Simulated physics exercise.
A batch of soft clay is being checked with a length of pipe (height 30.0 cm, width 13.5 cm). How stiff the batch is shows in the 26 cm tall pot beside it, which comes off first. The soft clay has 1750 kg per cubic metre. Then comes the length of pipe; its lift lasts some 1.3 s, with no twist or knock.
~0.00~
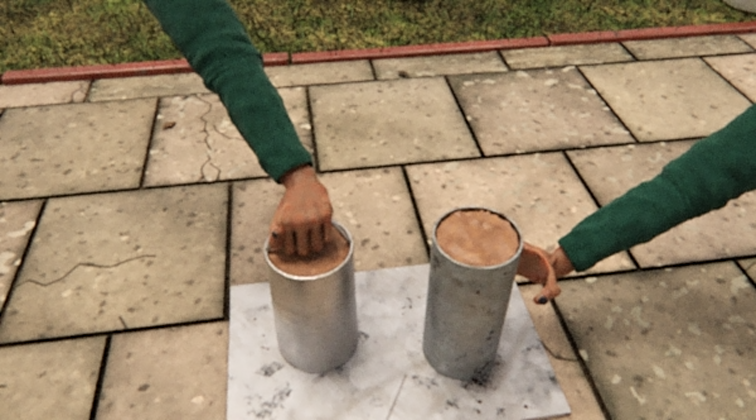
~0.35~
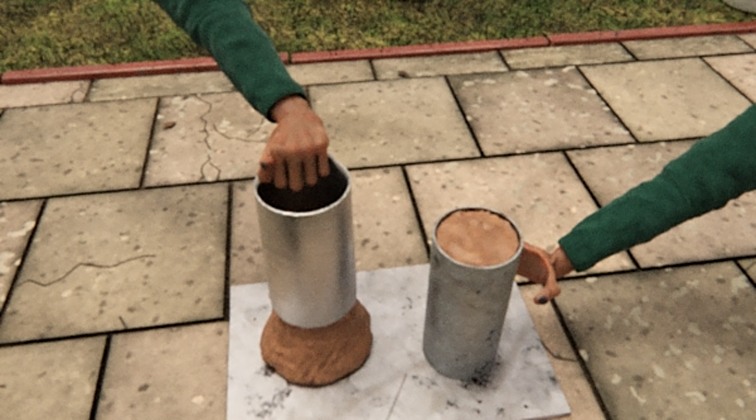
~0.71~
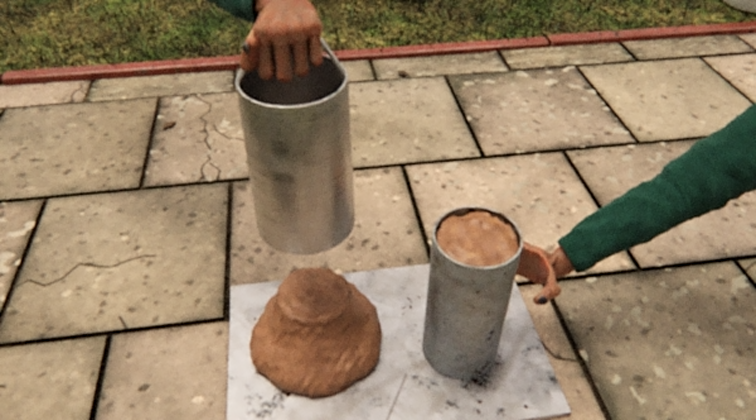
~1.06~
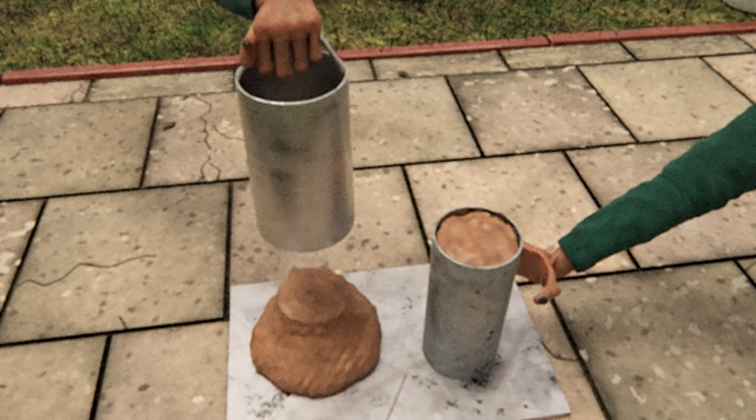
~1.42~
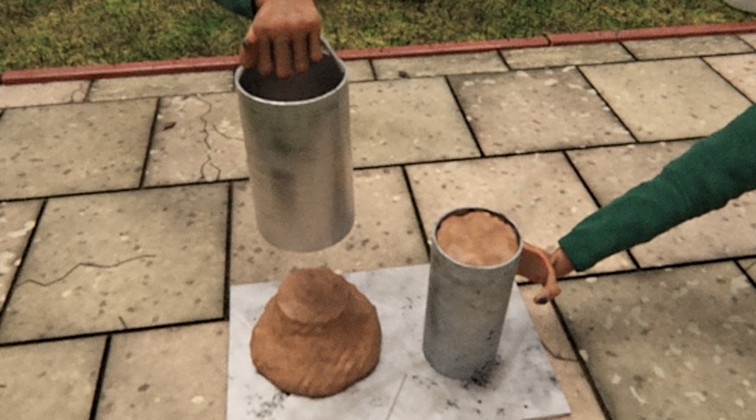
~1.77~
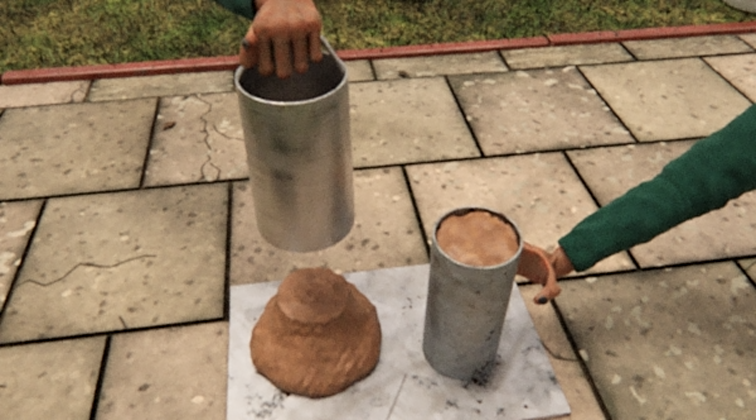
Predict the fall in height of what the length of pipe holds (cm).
It comes to near 15 cm.
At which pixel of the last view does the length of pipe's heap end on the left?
Near (391, 345).
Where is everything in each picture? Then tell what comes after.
In the first picture, middle of the pot's mouth at (309, 247), still down; middle of the length of pipe's top at (477, 237), not yet moved.
In the second picture, middle of the pot's mouth at (303, 184), raised 14 cm; middle of the length of pipe's top at (477, 237), not yet moved.
In the third picture, middle of the pot's mouth at (292, 79), raised 31 cm; the pot's heap 14 cm high and 25 cm wide, top at (314, 294); middle of the length of pipe's top at (477, 237), not yet moved.
In the fourth picture, middle of the pot's mouth at (292, 76), raised 32 cm; the pot's heap 14 cm high and 25 cm wide, top at (314, 294); middle of the length of pipe's top at (477, 237), not yet moved.
In the fifth picture, middle of the pot's mouth at (292, 76), raised 32 cm; the pot's heap 14 cm high and 25 cm wide, top at (314, 294); middle of the length of pipe's top at (477, 237), not yet moved.
In the sixth picture, middle of the pot's mouth at (292, 76), raised 32 cm; the pot's heap 14 cm high and 25 cm wide, top at (314, 294); middle of the length of pipe's top at (477, 237), not yet moved.
After 2.1 s, the length of pipe is up 7.1 cm; the soft clay has come down 2.2 cm to 28 cm and is 17 cm wide.
After 2.4 s, the length of pipe is up 18 cm; the soft clay has come down 15 cm to 15 cm and is 26 cm wide.
After 2.7 s, the length of pipe is up 29 cm; the soft clay has come down 15 cm to 15 cm and is 26 cm wide.
After 3.1 s, the length of pipe is clear; the soft clay has come down 15 cm to 15 cm and is 26 cm wide.
After 3.8 s, at rest, the length of pipe is clear; the soft clay has come down 15 cm to 15 cm and is 26 cm wide.
